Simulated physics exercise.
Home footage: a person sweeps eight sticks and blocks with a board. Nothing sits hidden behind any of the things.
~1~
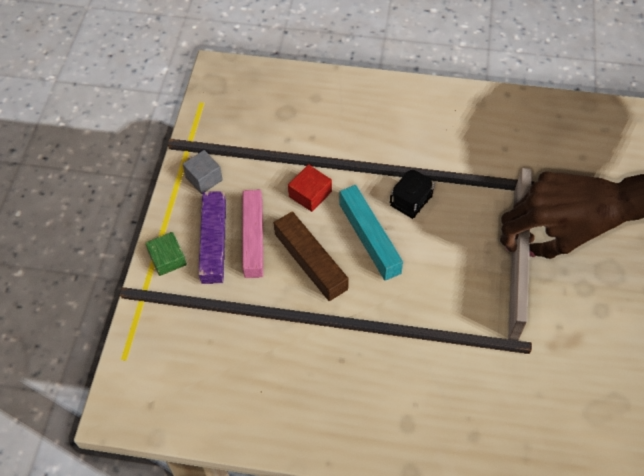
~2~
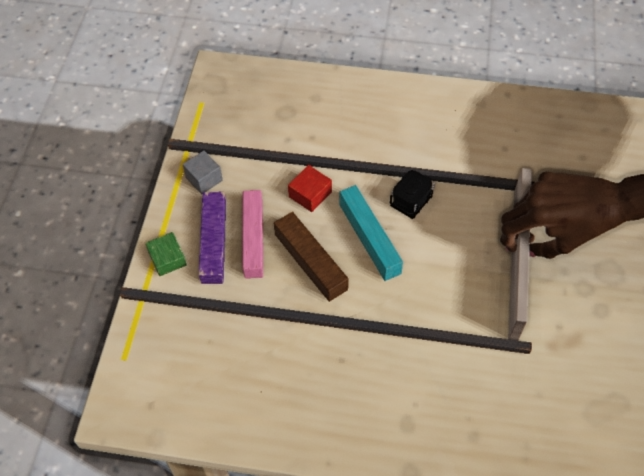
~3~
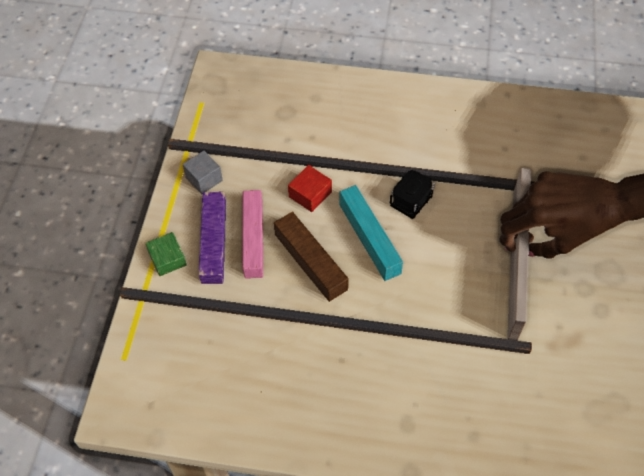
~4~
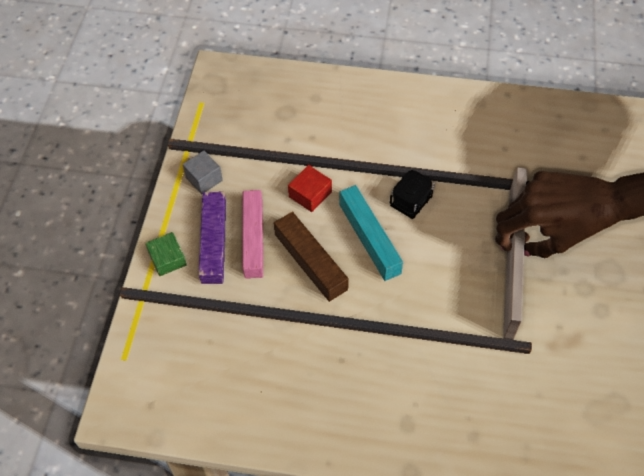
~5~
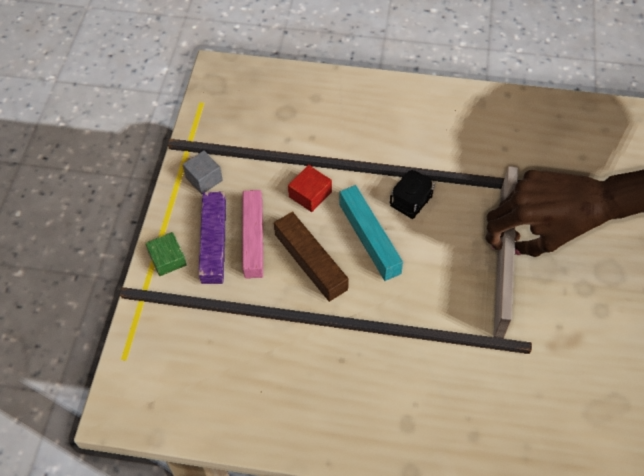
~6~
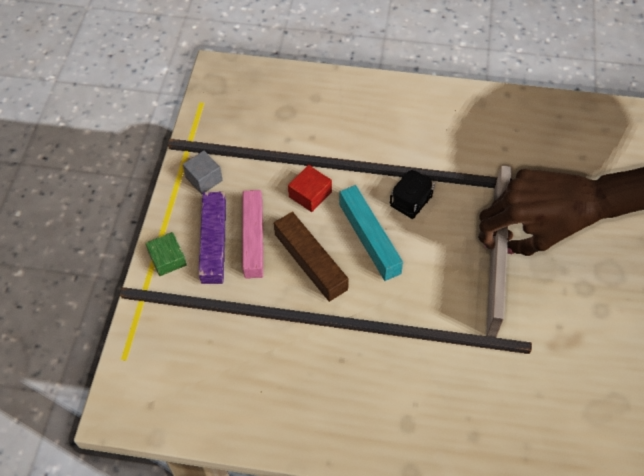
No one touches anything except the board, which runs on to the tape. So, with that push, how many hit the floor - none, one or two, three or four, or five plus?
Falls: More than four.
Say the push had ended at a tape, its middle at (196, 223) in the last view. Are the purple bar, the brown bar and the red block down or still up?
Here the purple bar drops down while the brown bar remains in place and the red block remains in place.
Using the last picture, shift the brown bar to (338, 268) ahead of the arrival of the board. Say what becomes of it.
The brown bar plunges.
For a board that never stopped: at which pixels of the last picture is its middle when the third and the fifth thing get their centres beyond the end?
I'd say close to (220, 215), and after that close to (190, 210).
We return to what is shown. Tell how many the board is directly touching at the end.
Well, it touches 1.
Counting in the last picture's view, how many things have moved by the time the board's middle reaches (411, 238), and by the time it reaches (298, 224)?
The count reaches 1 first and 6 second.
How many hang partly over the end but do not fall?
Number: 1.
A little later, none off yet; green block at rest near (166, 254); grey block at rest near (203, 172); purple bar at rest near (213, 237).
When it is over, the number that fall off is five or more; down, turquoise bar, brown bar, red block, pink bar, purple bar, grey block and green block.
